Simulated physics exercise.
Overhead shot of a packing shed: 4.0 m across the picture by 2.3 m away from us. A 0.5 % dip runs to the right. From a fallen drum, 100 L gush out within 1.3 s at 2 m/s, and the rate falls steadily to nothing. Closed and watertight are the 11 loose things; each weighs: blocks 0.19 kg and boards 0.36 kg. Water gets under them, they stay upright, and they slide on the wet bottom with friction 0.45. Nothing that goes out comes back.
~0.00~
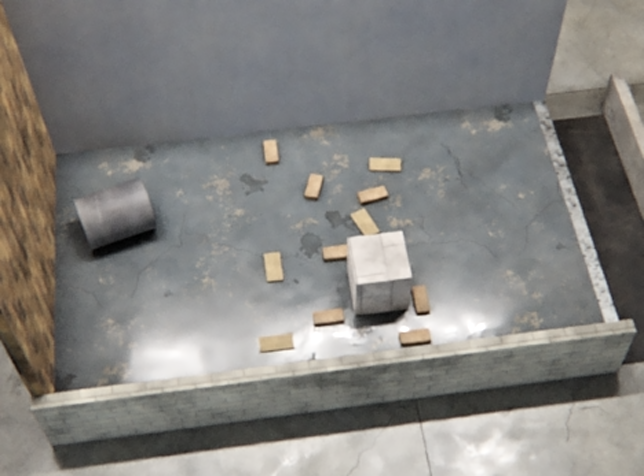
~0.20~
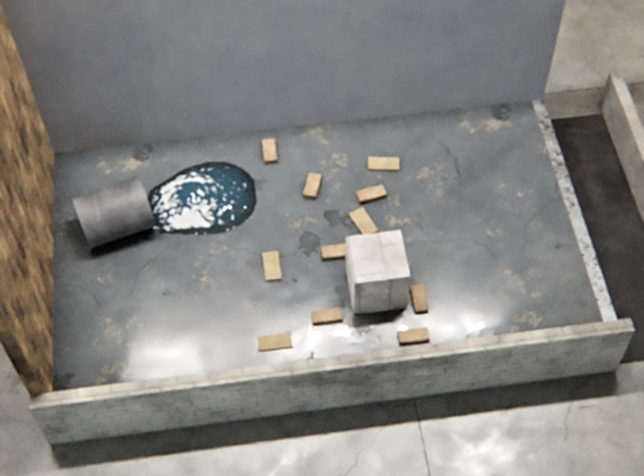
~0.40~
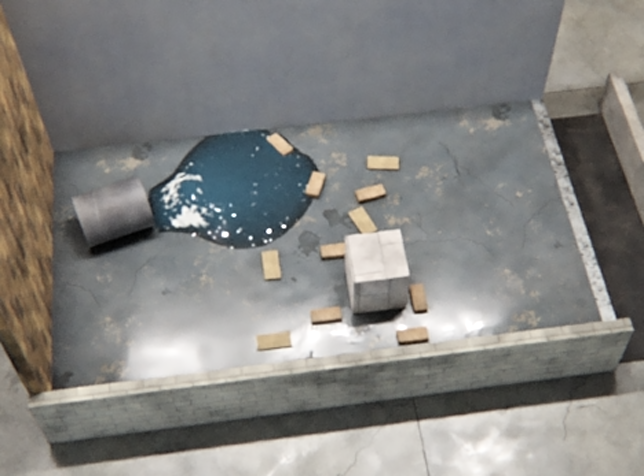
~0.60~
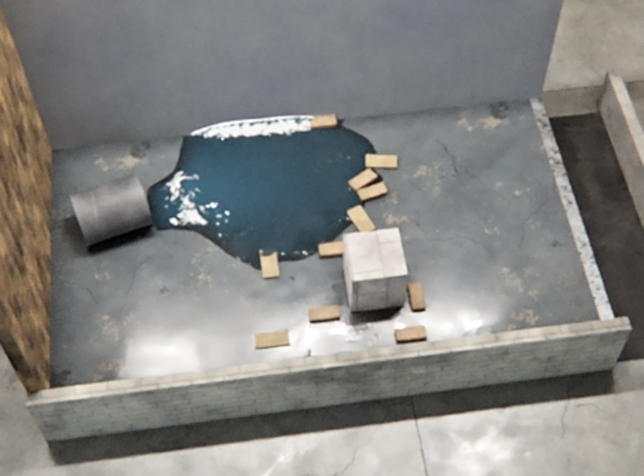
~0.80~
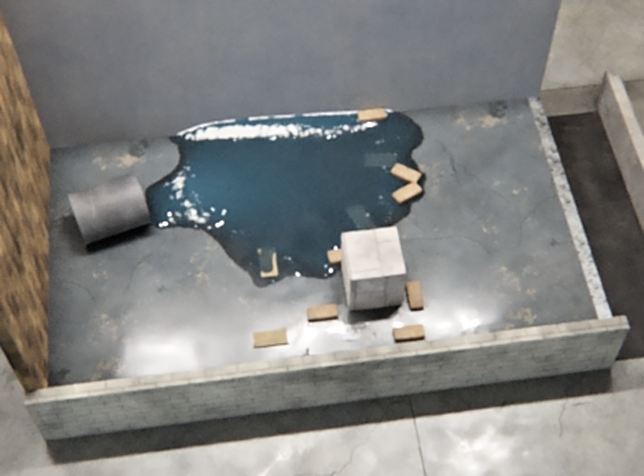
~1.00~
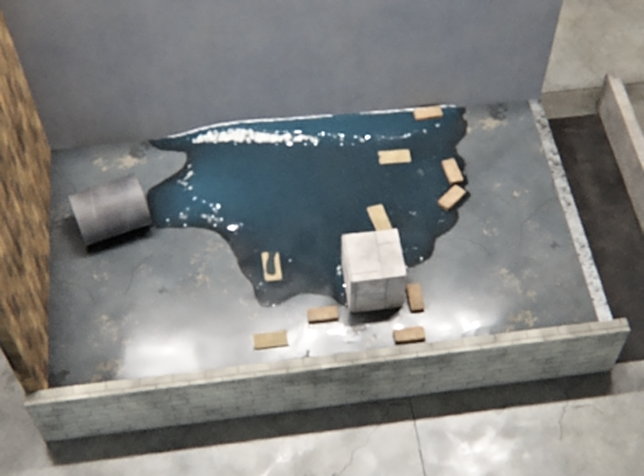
We see dark blue liquid pour from a grey drum lying at the left of a walled floor and spread rightward along the back wall, carrying several small wooden blocks with it while a large pale block stays put.
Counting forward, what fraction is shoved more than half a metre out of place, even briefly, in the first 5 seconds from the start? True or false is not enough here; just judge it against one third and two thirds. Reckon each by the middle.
It lies between the two marks.
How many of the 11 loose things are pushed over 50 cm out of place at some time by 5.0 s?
Tally: 6.
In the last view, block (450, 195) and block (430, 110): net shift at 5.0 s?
Gone out; washed out.
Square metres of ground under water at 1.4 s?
The covered patch comes to about 4.0 m2.
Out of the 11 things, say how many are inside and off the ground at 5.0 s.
I'd say 0 of them.
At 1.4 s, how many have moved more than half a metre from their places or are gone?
That would be 6.
After 1.4 s 6 of 11 are over 50 cm from their spots; 4 afloat.
After 2.2 s 6 of 11 are over 50 cm from their spots; 0 afloat.
After 3.5 s 6 of 11 are over 50 cm from their spots; 0 afloat.
After 5.0 s 6 of 11 are over 50 cm from their spots, and 6 have been at some point; 0 afloat.
